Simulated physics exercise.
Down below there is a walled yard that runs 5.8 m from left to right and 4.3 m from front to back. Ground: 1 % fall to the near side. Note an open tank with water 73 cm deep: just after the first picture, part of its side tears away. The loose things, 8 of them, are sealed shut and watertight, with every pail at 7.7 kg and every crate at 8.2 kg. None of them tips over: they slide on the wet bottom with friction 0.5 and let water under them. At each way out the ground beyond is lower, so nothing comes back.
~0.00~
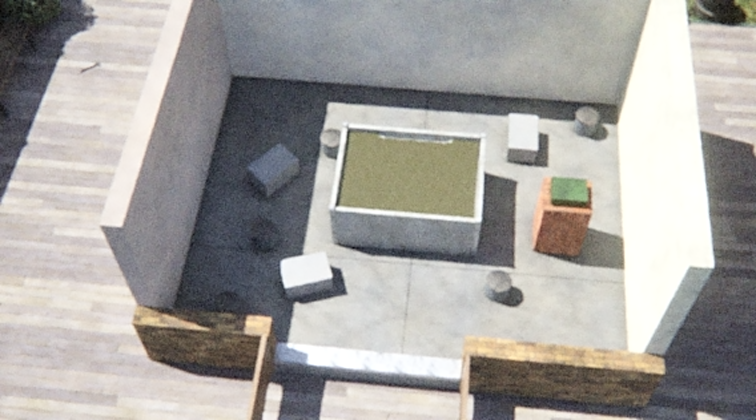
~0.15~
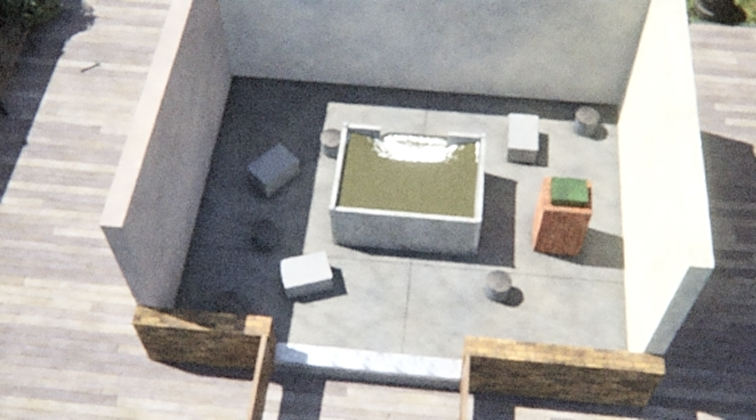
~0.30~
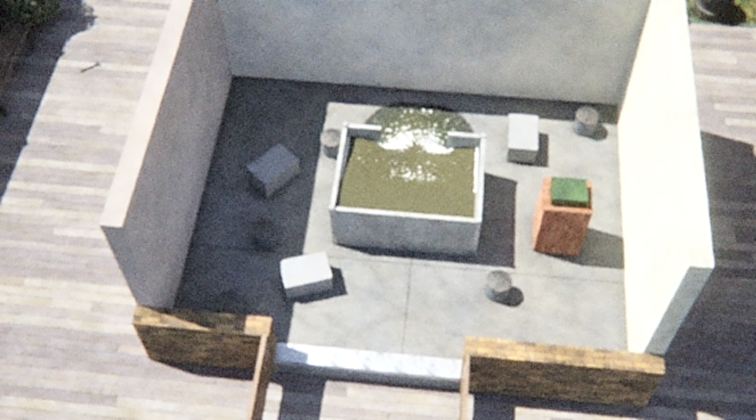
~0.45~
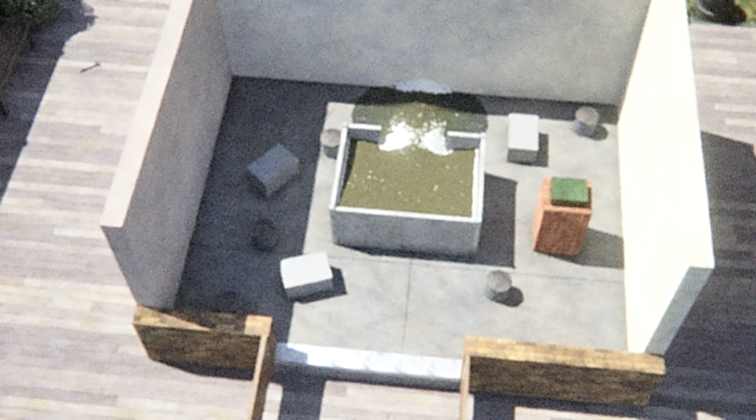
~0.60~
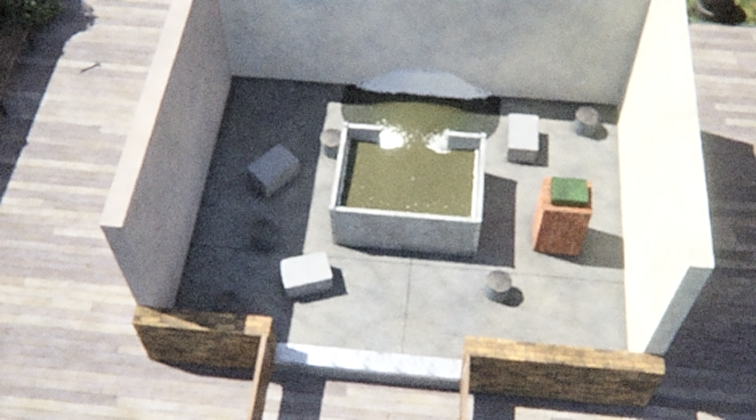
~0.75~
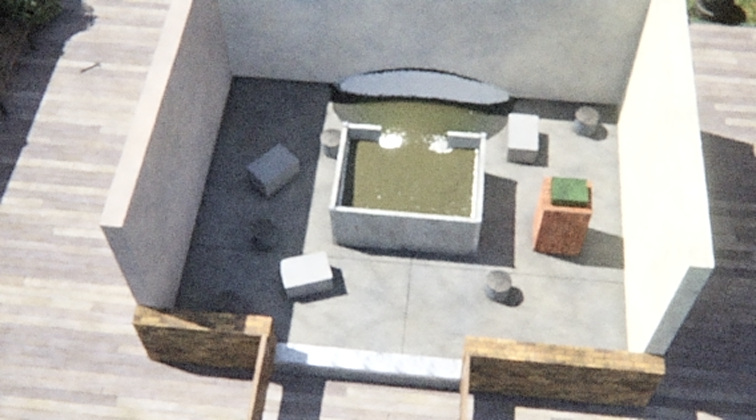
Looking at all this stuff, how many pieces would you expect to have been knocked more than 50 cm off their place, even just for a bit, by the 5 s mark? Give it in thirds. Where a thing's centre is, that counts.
I would expect one to two thirds.
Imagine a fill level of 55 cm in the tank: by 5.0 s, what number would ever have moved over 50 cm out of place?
The answer would then be 3.
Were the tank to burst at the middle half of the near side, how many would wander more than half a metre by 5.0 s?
Result: 0 of them.
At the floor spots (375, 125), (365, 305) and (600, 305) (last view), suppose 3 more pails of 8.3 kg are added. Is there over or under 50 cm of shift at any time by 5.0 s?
Beyond it, within it, beyond it.
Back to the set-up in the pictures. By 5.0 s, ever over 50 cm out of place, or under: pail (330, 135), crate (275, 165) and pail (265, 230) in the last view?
Taking them in turn, the answers are smaller, greater and smaller.
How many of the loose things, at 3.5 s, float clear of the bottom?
At that time the total is 0.
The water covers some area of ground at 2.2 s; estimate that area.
I'd estimate close to 11.5 m2.
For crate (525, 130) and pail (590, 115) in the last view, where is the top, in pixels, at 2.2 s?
They should sit about (528, 159) and (605, 186) in the last view.
After 1.1 s 0 of 8 are over 50 cm from their spots; 0 afloat.
After 2.2 s 1 of 8 are over 50 cm from their spots; 0 afloat.
After 3.5 s 2 of 8 are over 50 cm from their spots; 0 afloat.
After 5.0 s 4 of 8 are over 50 cm from their spots, and 4 have been at some point; 3 afloat.
